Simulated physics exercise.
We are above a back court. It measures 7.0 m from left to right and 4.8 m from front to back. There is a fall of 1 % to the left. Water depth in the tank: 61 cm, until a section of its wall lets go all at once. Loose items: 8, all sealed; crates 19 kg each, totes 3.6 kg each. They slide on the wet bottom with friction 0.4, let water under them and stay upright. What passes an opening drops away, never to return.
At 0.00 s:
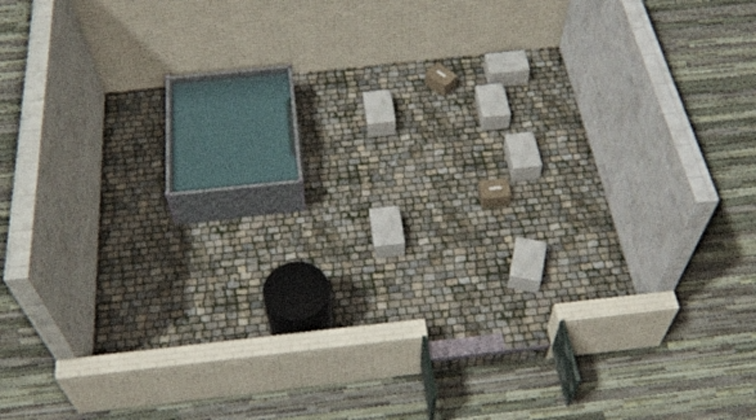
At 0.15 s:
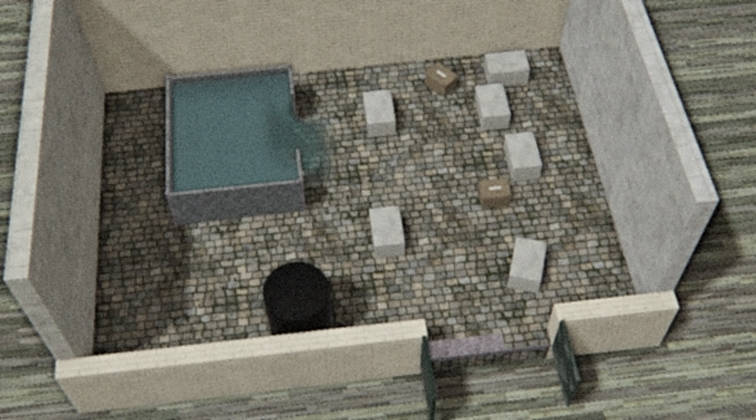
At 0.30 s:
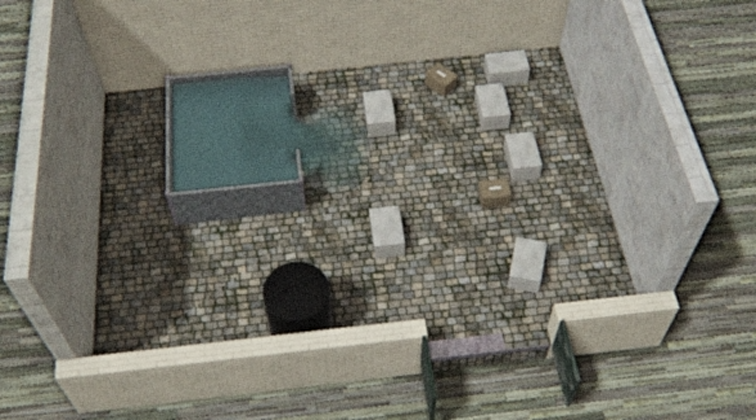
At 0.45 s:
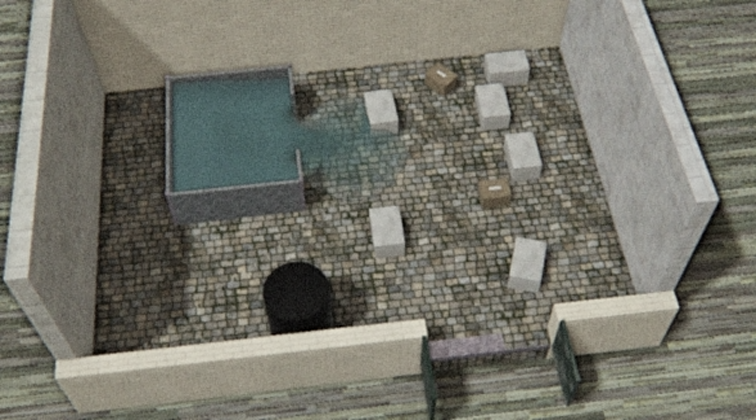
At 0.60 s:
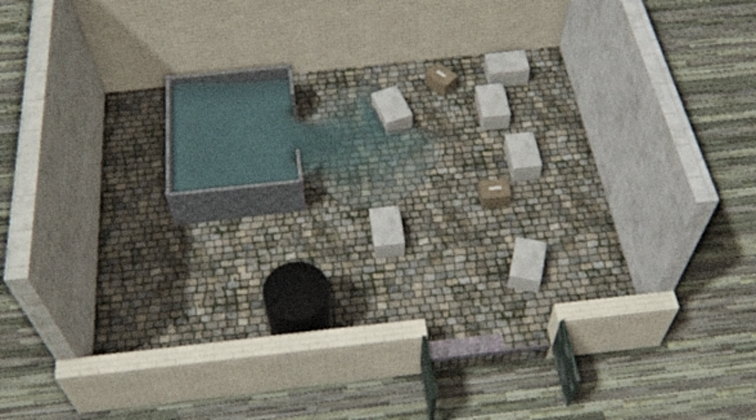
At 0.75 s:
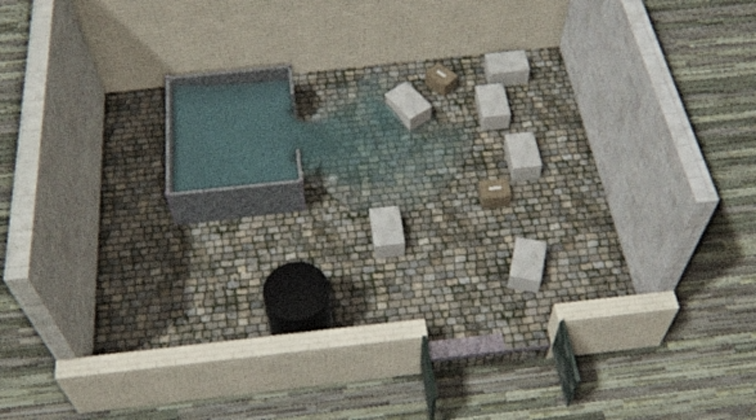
Water pours through a gap in the right side of a raised tank and spreads rightward across the paved floor of a walled court, then pushes the nearest pale block to the right, turning it, while the other blocks and boxes stay still.
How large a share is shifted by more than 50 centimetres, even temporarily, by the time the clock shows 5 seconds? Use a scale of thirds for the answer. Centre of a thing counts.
On that scale: Two thirds or more.
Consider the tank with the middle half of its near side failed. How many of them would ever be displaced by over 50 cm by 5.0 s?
That would give 0.
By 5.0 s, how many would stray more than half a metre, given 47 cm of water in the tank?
With that change, 6 of them.
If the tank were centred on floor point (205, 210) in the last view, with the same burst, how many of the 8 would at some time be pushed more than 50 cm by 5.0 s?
Then the count would be 7.
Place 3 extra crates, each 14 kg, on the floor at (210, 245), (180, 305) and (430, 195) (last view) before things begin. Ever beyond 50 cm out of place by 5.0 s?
Order as given: Stays inside it, stays inside it, goes farther.
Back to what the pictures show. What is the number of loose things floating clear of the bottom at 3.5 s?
It comes to 5 of them.
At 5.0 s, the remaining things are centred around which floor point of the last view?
Near (484, 193).
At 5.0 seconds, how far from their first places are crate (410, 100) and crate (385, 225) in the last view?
In turn: 140 cm, 0 cm.
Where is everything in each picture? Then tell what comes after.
The first frame shows a crate at (379, 107) rests on the ground; a crate at (493, 100), on the bottom; 3.4 m2 under water; 0 of 8 have shifted.
The second frame shows a crate at (379, 107), on the bottom; a crate at (493, 100), on the bottom; 3.9 m2 under water; 0 of 8 have shifted.
The third frame shows a crate at (379, 107), on the bottom; a crate at (493, 100), on the bottom; water covers 4.7 m2; 0 of 8 have shifted.
The fourth frame shows a crate at (381, 106) rests on the ground; a crate at (493, 100), on the bottom; water covers 5.4 m2; 0 of 8 have shifted.
The fifth frame shows a crate at (392, 104) rests on the ground, 19 cm from its start; a crate at (493, 100) rests on the ground; 6.2 m2 under water; 1 of 8 have shifted.
The sixth frame shows a crate at (408, 100) rests on the ground, 44 cm from its start; a crate at (493, 100) rests on the ground; 7.4 m2 under water; 1 of 8 have shifted.
After 1.1 s 1 of 8 are over 50 cm from their spots; 0 afloat.
After 2.2 s 6 of 8 are over 50 cm from their spots; 6 afloat.
After 3.5 s 6 of 8 are over 50 cm from their spots; 5 afloat.
After 5.0 s 6 of 8 are over 50 cm from their spots, and 7 have been at some point; 6 afloat.
